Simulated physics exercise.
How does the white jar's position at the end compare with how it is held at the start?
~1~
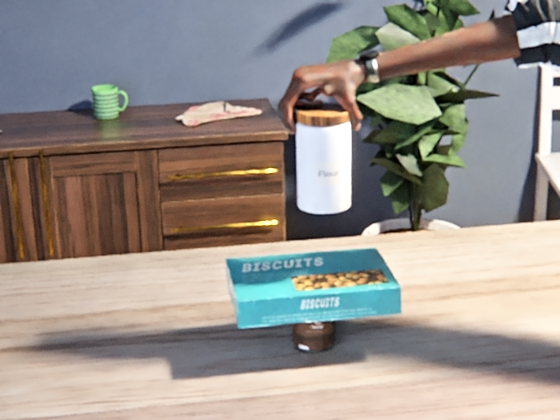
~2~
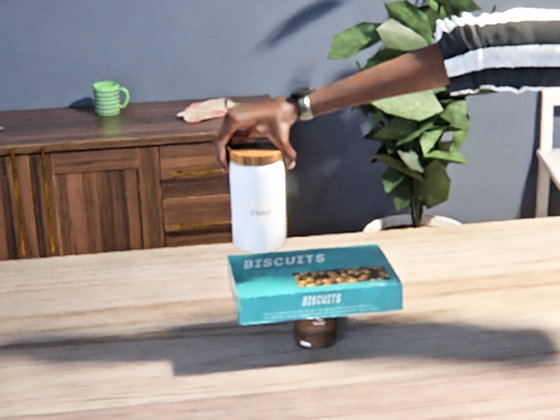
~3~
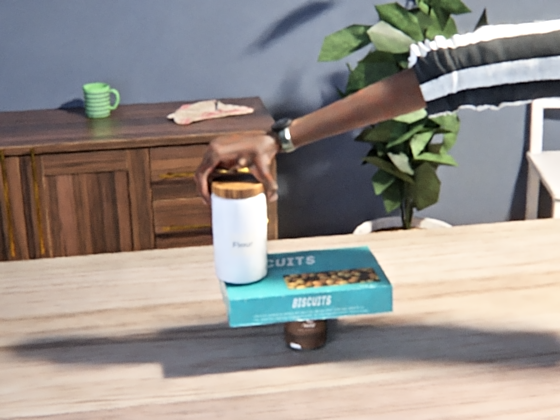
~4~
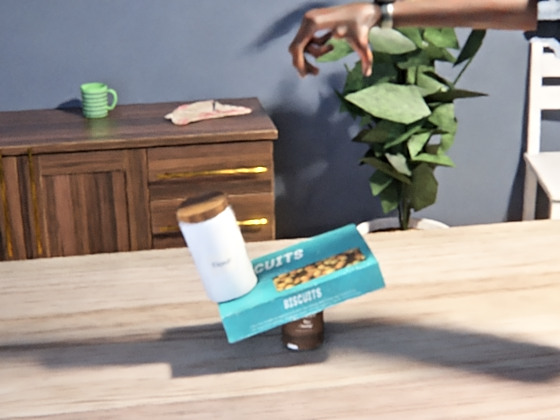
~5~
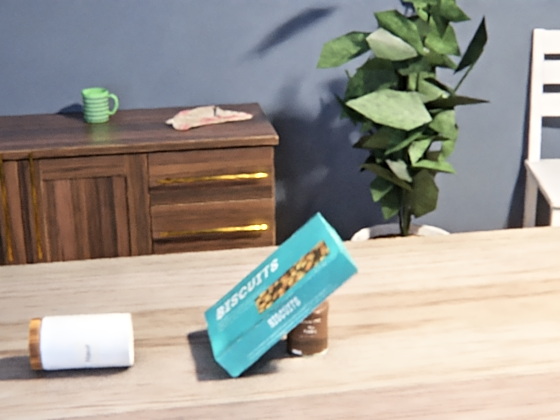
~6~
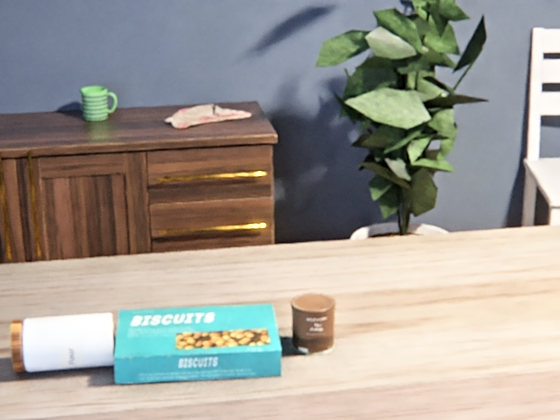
At the start the white jar is held upright above the biscuit packet, but by the end it is lying on its side on the table at the left.
On a pale wooden table, seen from the front by a gently swaying camera, a turquoise biscuit packet balances on a small brown tin. Behind it are a dark sideboard with a green mug and a cloth, and a leafy plant. A hand reaching from the right carries a white jar with a wooden lid leftward and lowers it onto the packet's left end. The hand lets go and draws back as the jar and packet tilt left. The jar drops onto its side, and the packet slides off after it. Both end up lying left of the tin, which still stands.
